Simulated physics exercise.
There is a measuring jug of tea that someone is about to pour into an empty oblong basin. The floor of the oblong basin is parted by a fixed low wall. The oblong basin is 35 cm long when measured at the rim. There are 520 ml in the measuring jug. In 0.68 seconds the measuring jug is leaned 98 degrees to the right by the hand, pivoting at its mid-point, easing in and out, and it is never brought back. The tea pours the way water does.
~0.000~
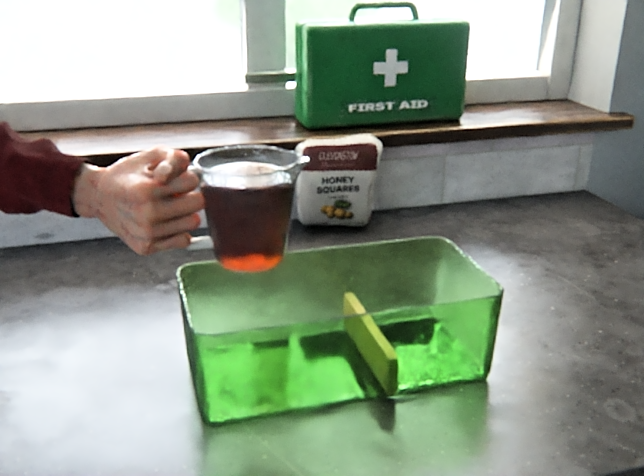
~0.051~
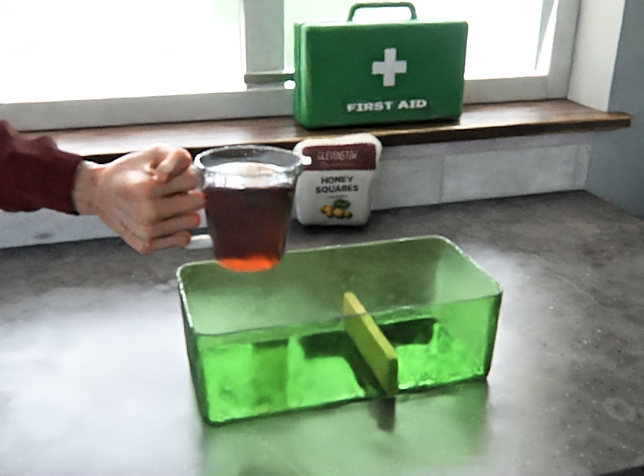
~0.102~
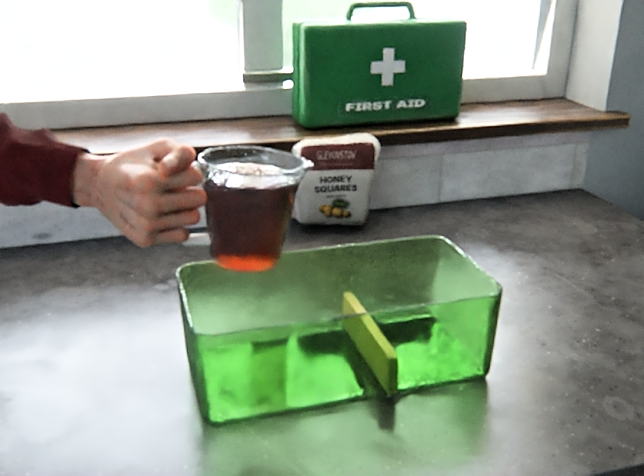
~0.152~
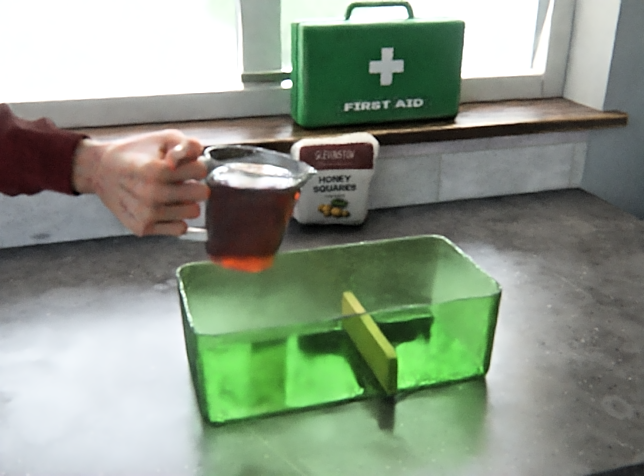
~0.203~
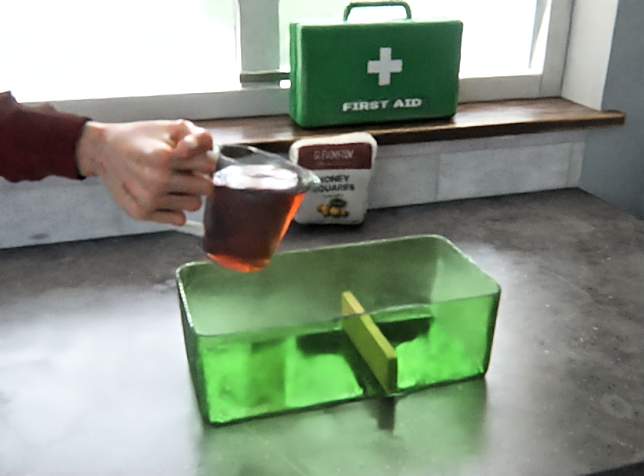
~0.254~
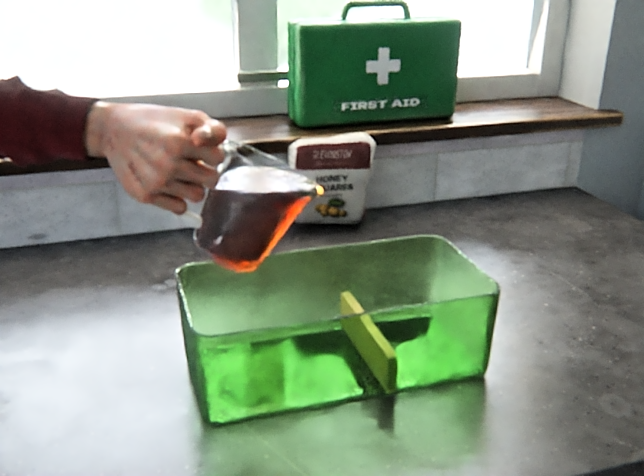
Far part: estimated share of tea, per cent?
12 per cent.
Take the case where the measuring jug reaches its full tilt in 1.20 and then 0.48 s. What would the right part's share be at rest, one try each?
Near 20 in a hundred on the first go and near 10 in a hundred on the second.
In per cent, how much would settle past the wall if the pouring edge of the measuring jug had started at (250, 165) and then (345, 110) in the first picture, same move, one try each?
The first try gives around 5 percent, the second around 90 percent.
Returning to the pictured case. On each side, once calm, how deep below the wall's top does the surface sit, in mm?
Left roughly 36 mm; right roughly 46 mm.
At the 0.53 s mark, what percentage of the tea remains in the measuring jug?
Still held: Roughly 54 % of the total.
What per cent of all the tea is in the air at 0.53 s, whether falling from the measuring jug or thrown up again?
20 per cent.
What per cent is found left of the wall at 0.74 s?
Roughly 68 per cent.
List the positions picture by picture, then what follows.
Tilt 0°; pouring edge (309, 157); surface from (201, 178) to (292, 171); the oblong basin's rim runs from (185, 300) to (473, 263); the wall's top is at (369, 324), in the first frame.
Tilt 1°; pouring edge (310, 159); surface from (201, 177) to (293, 171), in the second frame.
Tilt 5°; pouring edge (313, 163); surface from (204, 176) to (294, 172), in the third frame.
Tilt 12°; pouring edge (316, 170); surface from (208, 176) to (299, 174), in the fourth frame.
Tilt 20°; pouring edge (320, 180); surface from (211, 180) to (306, 176), in the fifth frame.
Tilt 30°; pouring edge (323, 192); surface from (210, 191) to (313, 184); 1 per cent is over the edge, in the sixth frame.
Then, 0.53 s in, the tilt is 87° and 55 per cent is still to pour, 19 is left of the wall and 7 right of it.
Then, 0.74 s in, the tilt is 98° and 13 per cent is still to pour, 68 is left of the wall and 11 right of it.
Then, 0.95 s in, the tilt is 98° and 1 per cent is still to pour, 85 is left of the wall and 12 right of it.
Then, 1.18 s in, the tilt is 98° and 0 per cent is still to pour, 87 is left of the wall and 12 right of it.
Finally, 87 per cent lies left of the wall, 12 right of it and 1 outside.
